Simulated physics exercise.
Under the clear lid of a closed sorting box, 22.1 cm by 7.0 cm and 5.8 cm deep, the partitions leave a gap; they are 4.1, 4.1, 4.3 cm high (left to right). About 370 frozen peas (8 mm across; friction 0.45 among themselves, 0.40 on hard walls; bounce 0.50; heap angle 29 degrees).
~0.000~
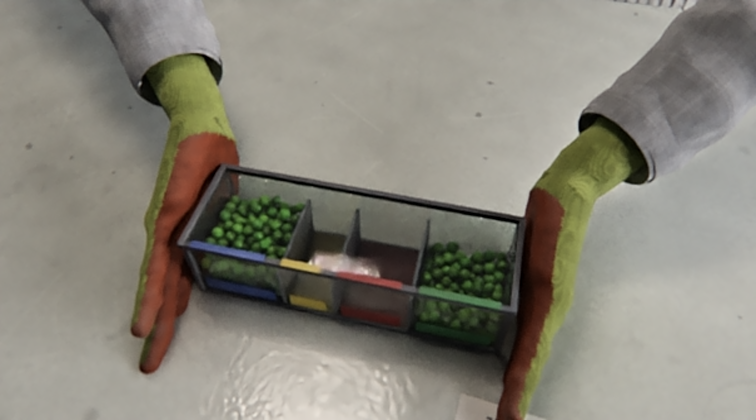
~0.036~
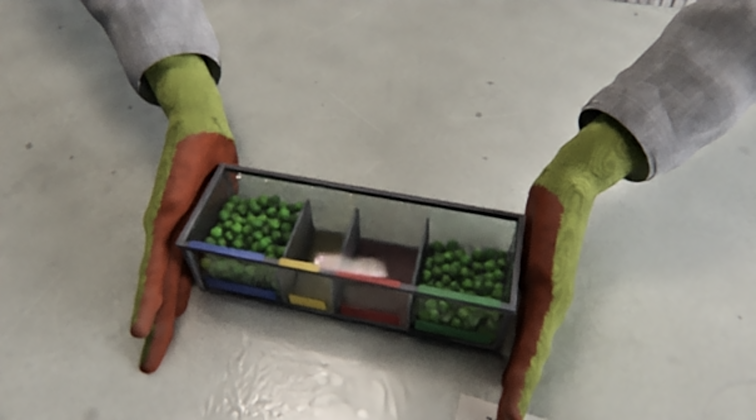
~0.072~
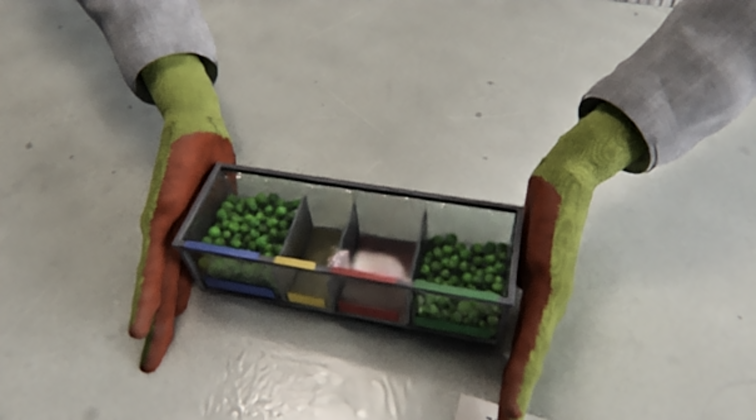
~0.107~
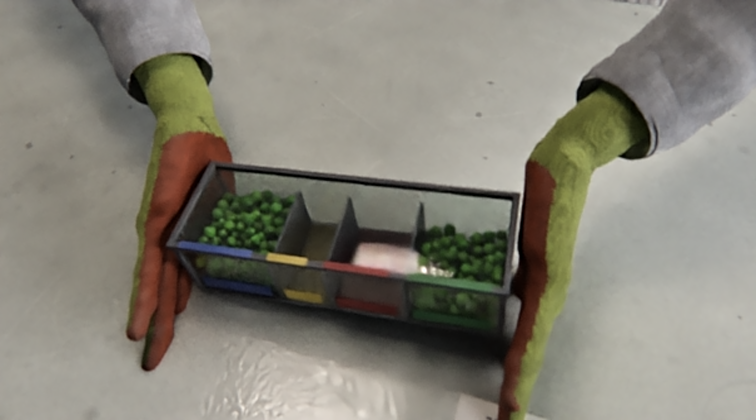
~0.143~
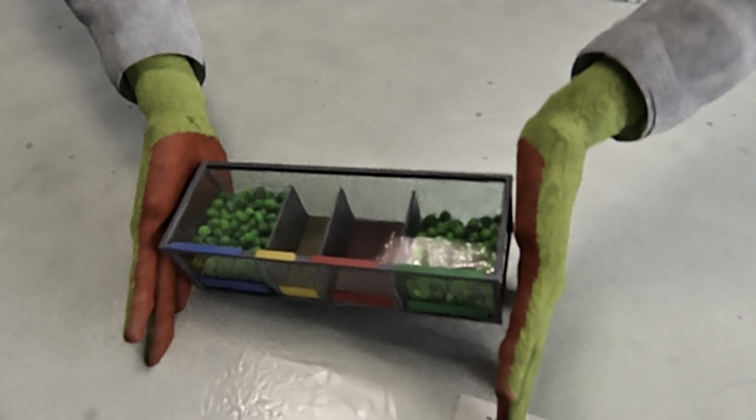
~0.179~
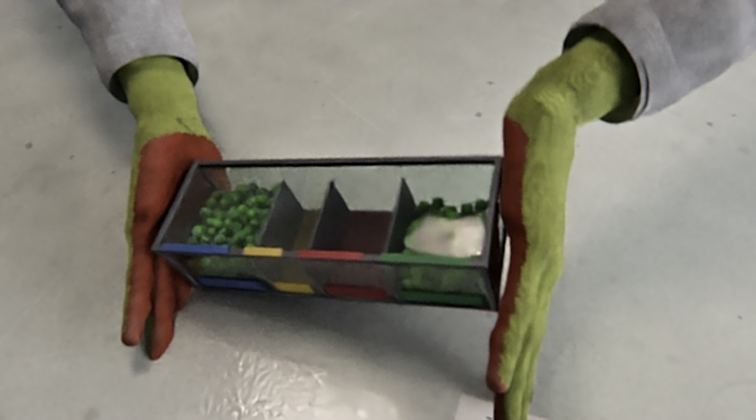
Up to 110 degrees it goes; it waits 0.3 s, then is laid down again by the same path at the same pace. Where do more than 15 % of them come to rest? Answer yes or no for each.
Red: No, blue: Yes, green: Yes, yellow: No.
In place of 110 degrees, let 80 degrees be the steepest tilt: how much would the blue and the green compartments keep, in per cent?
Shares: Blue 70, green 30, per cent.
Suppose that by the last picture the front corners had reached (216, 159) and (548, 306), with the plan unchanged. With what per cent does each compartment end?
Final per cent - red: 0; blue: 55; green: 40; yellow: 0.
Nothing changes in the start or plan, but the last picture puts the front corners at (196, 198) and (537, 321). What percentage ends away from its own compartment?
Around 15 per cent, it would seem.
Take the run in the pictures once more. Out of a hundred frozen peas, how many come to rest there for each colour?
Final shares in percent: Red 0, blue 70, green 25, yellow 0.
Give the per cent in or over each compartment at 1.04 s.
The split is red at 0, blue at 70, green at 30 and yellow at 0 per cent.
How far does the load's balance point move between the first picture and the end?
Around 2.0 centimetres.
After 1.04 s, tilt 110 degrees; blue 70 %, green 30 %.
After 1.62 s, tilt 59 degrees; blue 70 %, green 25 %.
After 2.25 s, tilt 0 degrees; blue 70 %, green 25 %.
In the end, at 2.6 s, red 0 %, blue 70 %, green 25 %, yellow 0 %.
